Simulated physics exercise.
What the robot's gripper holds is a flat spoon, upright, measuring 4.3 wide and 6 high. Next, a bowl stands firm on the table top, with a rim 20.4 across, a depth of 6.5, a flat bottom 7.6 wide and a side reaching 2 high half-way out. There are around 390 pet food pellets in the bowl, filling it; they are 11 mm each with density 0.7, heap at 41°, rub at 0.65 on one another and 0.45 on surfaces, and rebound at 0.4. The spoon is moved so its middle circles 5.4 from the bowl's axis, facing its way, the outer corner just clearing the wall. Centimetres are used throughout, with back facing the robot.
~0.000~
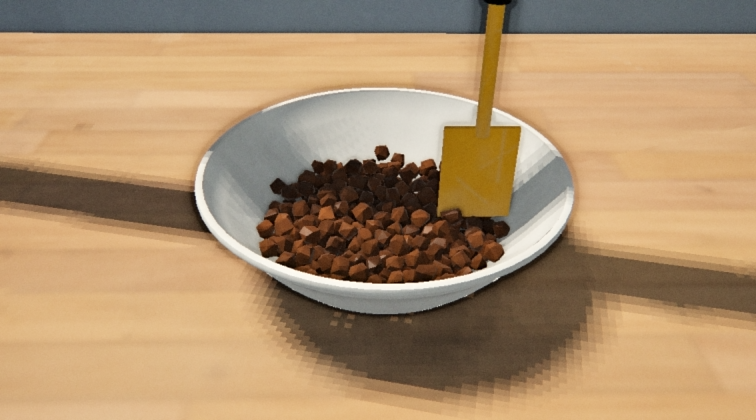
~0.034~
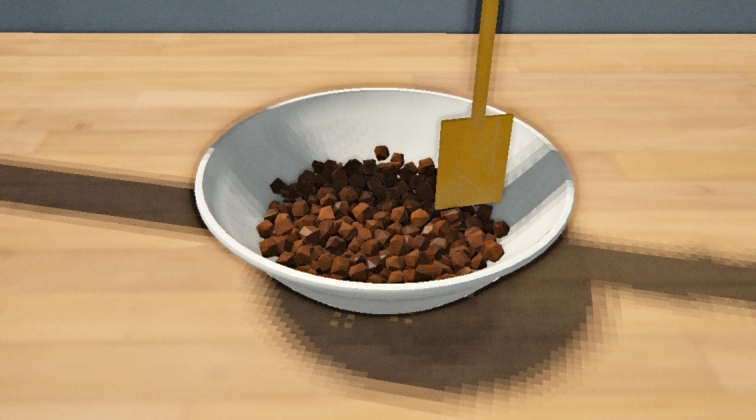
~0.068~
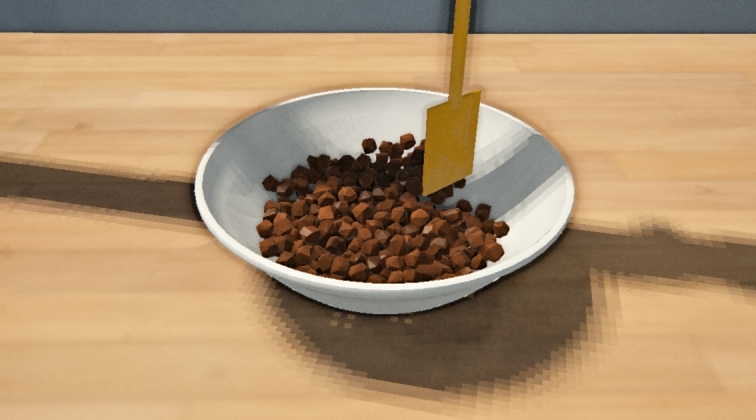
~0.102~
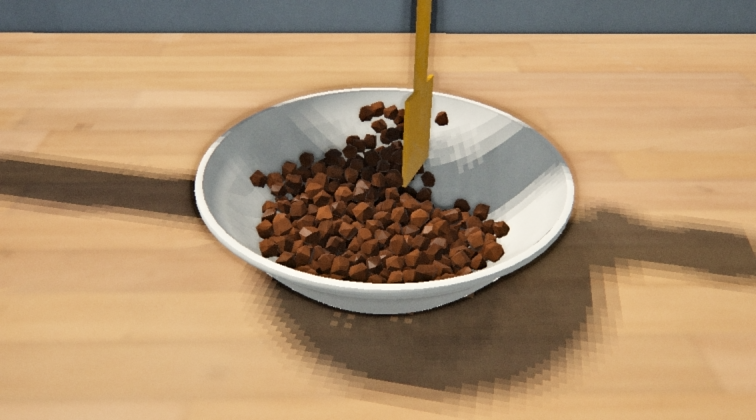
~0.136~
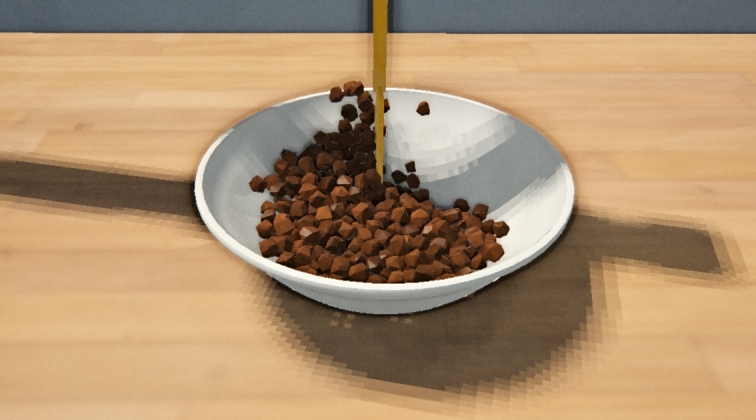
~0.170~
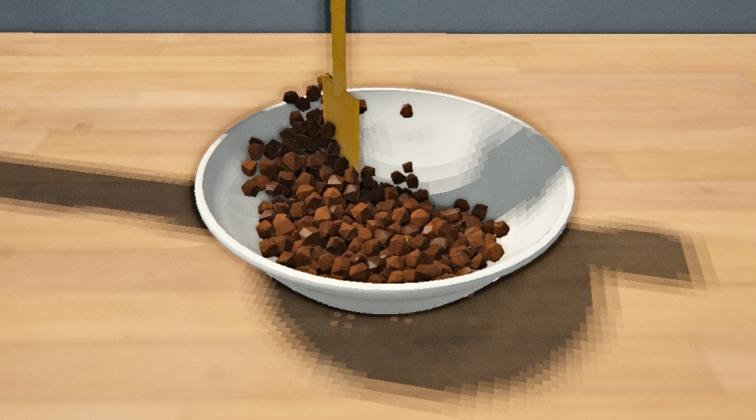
On a wooden table top, a flat yellow spoon swept from right to left around the back of a white bowl, turning as it went and pushing some brown pellets up the far side.
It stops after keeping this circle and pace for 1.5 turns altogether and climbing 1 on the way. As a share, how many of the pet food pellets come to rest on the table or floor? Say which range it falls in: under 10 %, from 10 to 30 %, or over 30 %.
It falls from 10 to 30 %.
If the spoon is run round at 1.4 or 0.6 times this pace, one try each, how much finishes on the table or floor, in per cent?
Roughly 25 and 5 per cent.
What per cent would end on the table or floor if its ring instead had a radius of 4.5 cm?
Roughly 20 percent, I'd expect.
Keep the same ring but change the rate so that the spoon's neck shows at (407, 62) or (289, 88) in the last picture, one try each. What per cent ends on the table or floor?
It comes to roughly 5 per cent and then 30 per cent.
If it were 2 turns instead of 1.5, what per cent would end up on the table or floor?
I'd expect some 15 per cent.
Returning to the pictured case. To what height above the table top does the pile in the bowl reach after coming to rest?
I'd guess close to 5.0 centimetres.
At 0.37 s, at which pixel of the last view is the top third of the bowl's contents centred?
Roughly at (424, 250).
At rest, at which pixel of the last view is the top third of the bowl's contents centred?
(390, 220).
By 0.37 s, 281° round, highest piece 10 above the table; 359 in the bowl, 16 on the table or floor, 15 in flight or on the tool.
By 0.58 s, 83° round, highest piece 7 above the table; 334 in the bowl, 52 on the table or floor, 4 in flight or on the tool.
By 0.88 s, 180° round, highest piece 5 above the table; 334 in the bowl, 56 on the table or floor.
By 1.58 s, 180° round, highest piece 5 above the table; 334 in the bowl, 56 on the table or floor.
Final count, 334 in the bowl, 56 on the table or floor. That is 14 % on the table or floor.
